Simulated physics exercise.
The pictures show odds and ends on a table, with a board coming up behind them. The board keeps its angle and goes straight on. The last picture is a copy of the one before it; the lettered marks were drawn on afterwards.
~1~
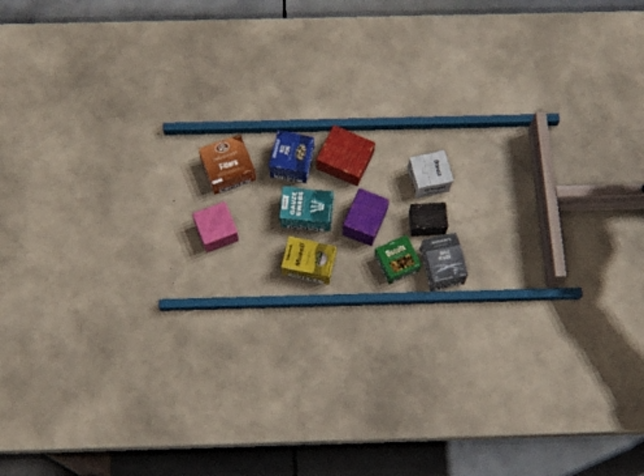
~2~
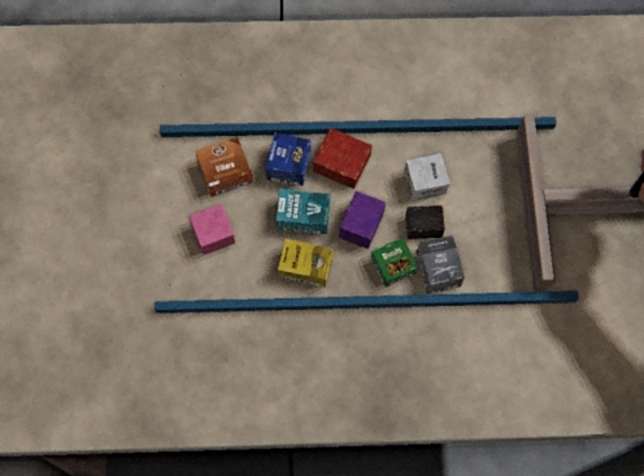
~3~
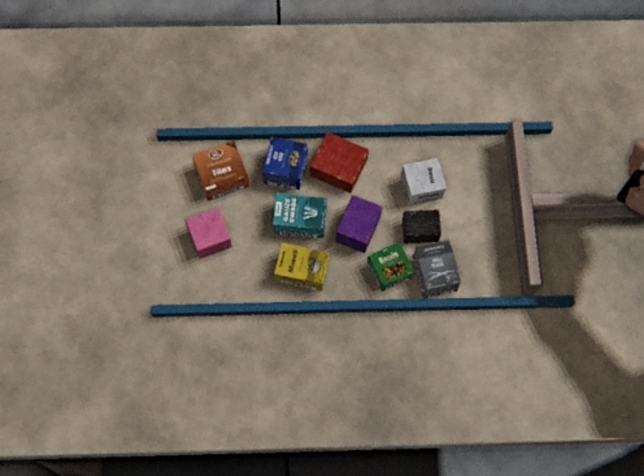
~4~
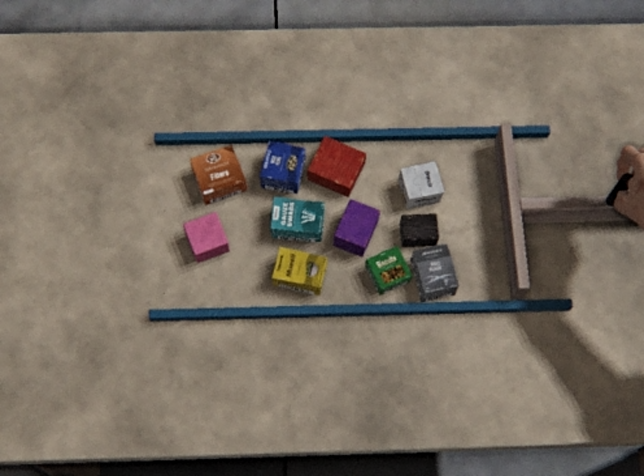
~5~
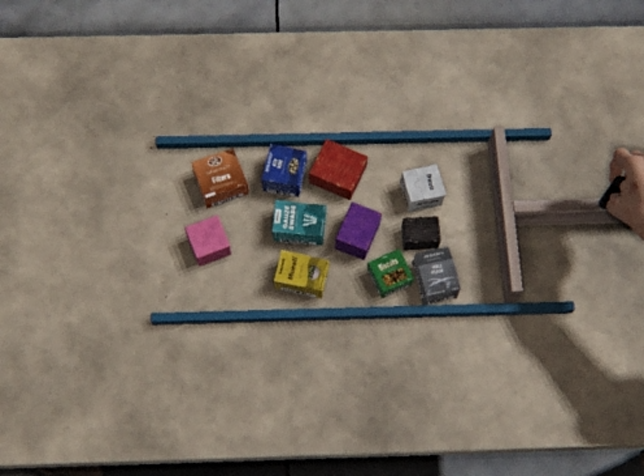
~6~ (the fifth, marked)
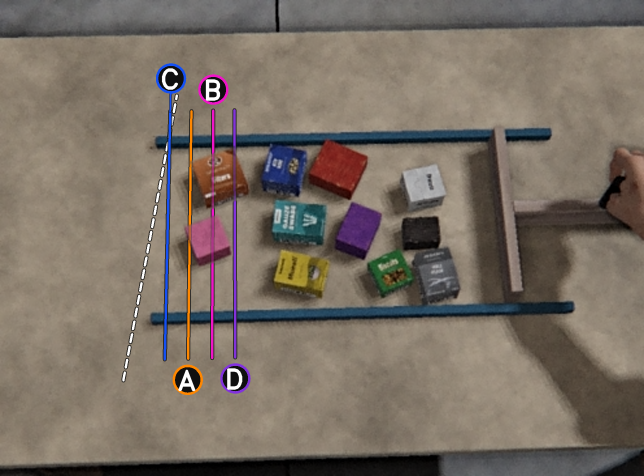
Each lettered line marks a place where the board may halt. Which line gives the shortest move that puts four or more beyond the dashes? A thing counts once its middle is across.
Stop at D.
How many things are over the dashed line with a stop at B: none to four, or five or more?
Five or more.
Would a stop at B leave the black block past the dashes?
No.
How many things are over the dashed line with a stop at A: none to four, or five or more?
It has five or more across.
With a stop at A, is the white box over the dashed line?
By then, no.
On the copy, A at (190, 229); B at (213, 228); C at (168, 230); D at (235, 228); the dashed line at (152, 230).
On D. First, board (411, 209); pink block (209, 241); orange box (220, 179); none across.
Then, board (314, 211); orange box (159, 179); pink block (169, 242); none across.
Finally, board (238, 213); orange box (85, 175); pink block (93, 243); five across.
By contrast, A gets eight across, but is farther than needed; B gets six across, but is farther than needed; C gets nine across, but is farther than needed.
